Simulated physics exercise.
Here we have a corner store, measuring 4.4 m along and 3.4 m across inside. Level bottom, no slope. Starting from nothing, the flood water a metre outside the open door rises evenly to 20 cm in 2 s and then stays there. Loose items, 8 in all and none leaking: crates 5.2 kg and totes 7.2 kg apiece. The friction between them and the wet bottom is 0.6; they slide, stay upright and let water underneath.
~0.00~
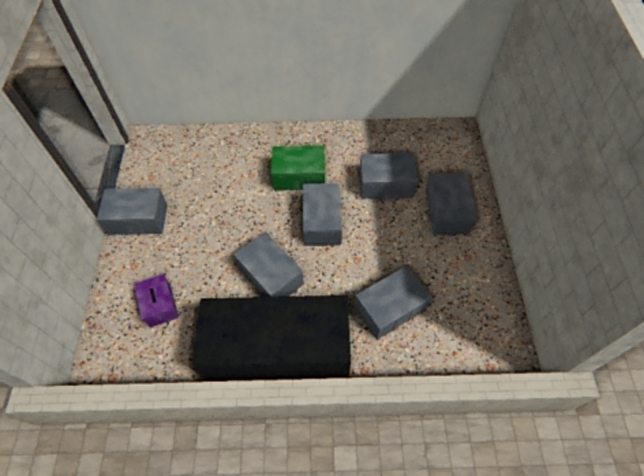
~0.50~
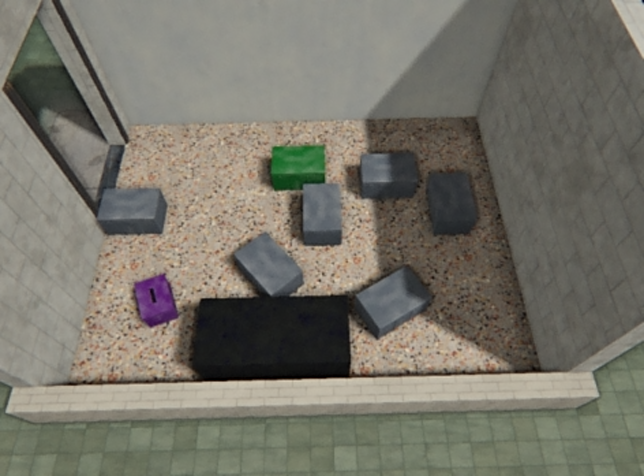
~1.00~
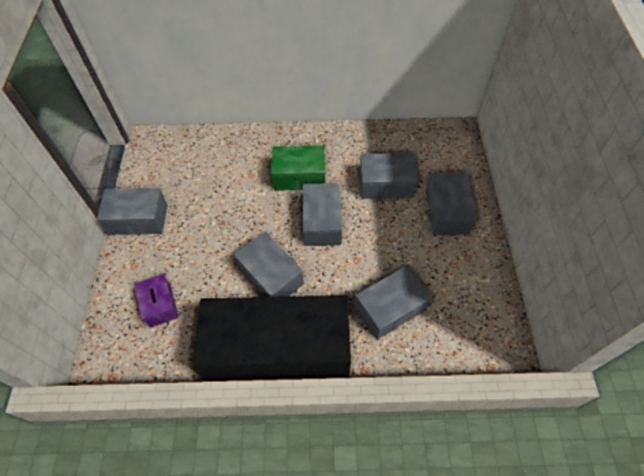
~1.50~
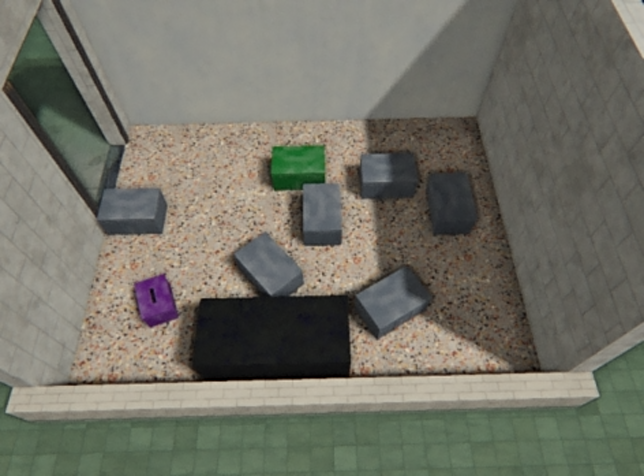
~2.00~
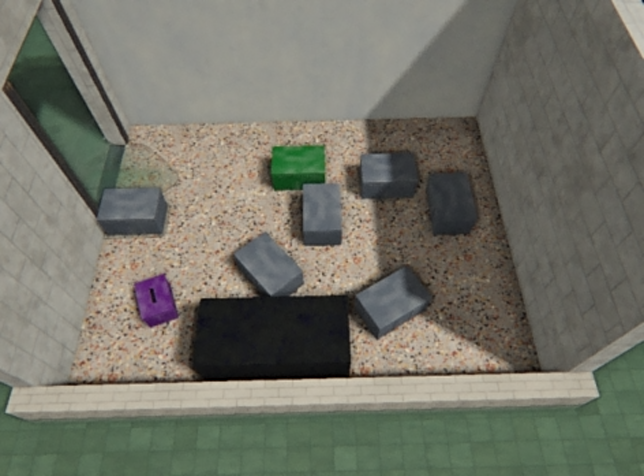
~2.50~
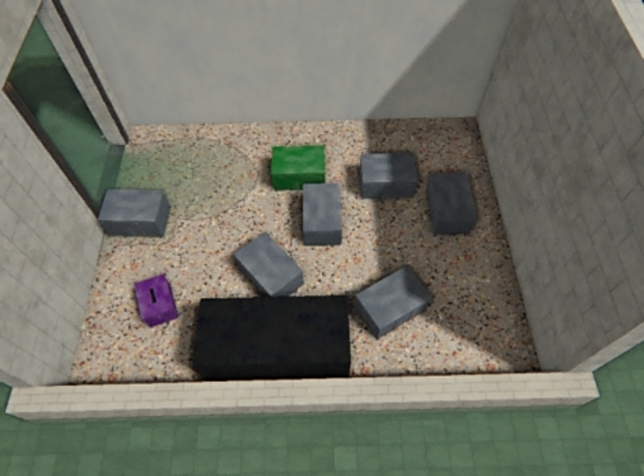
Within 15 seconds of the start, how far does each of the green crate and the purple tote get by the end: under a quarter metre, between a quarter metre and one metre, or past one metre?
Green crate: Past one metre; purple tote: Between a quarter metre and one metre.
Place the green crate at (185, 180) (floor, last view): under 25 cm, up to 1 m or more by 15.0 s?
So it journeys a long way.
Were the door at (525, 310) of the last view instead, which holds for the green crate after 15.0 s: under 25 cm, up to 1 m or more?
Under that change the green crate is pushed well away.
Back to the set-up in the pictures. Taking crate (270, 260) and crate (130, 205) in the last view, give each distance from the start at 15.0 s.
Net displacement, in order: 140 cm; 80 cm.
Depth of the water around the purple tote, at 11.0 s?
4 cm, roughly.
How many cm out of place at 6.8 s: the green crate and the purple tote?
Close to 150 cm for the first and 0 cm for the second.
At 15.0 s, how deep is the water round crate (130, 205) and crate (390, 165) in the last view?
Depths: Near 8 cm, then near 14 cm.
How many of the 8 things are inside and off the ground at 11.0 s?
My tally comes to 7.
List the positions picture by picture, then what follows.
The green crate at (298, 159) rests on the ground; the purple tote at (153, 296), on the bottom; water covers 0.0 m2; 0 of 8 have shifted, in the first picture.
The green crate at (298, 159) rests on the ground; the purple tote at (153, 296), on the bottom; water covers 0.0 m2; 0 of 8 have shifted, in the second picture.
The green crate at (298, 159), on the bottom; the purple tote at (153, 296), on the bottom; water covers 0.0 m2; 0 of 8 have shifted, in the third picture.
The green crate at (298, 159) rests on the ground; the purple tote at (153, 296) rests on the ground; 0.0 m2 under water; 0 of 8 have shifted, in the fourth picture.
The green crate at (298, 159) rests on the ground; the purple tote at (153, 296), on the bottom; 0.5 m2 under water; 0 of 8 have shifted, in the fifth picture.
The green crate at (298, 159), on the bottom; the purple tote at (153, 296) rests on the ground; 1.7 m2 under water; 0 of 8 have shifted, in the sixth picture.
After 3.5 s the green crate is near (310, 157), 0.1 m from its start, afloat; the purple tote is near (153, 296), 0.0 m from its start, aground; 1 afloat.
After 6.8 s the green crate is near (429, 117), 1.6 m from its start, afloat; the purple tote is near (153, 296), 0.0 m from its start, aground; 6 afloat.
After 11.0 s the green crate is near (436, 113), 1.7 m from its start, afloat; the purple tote is near (153, 296), 0.0 m from its start, aground; 7 afloat.
After 15.0 s the green crate is near (435, 110), 1.7 m from its start, afloat; the purple tote is near (98, 258), 0.7 m from its start, afloat; 8 afloat.
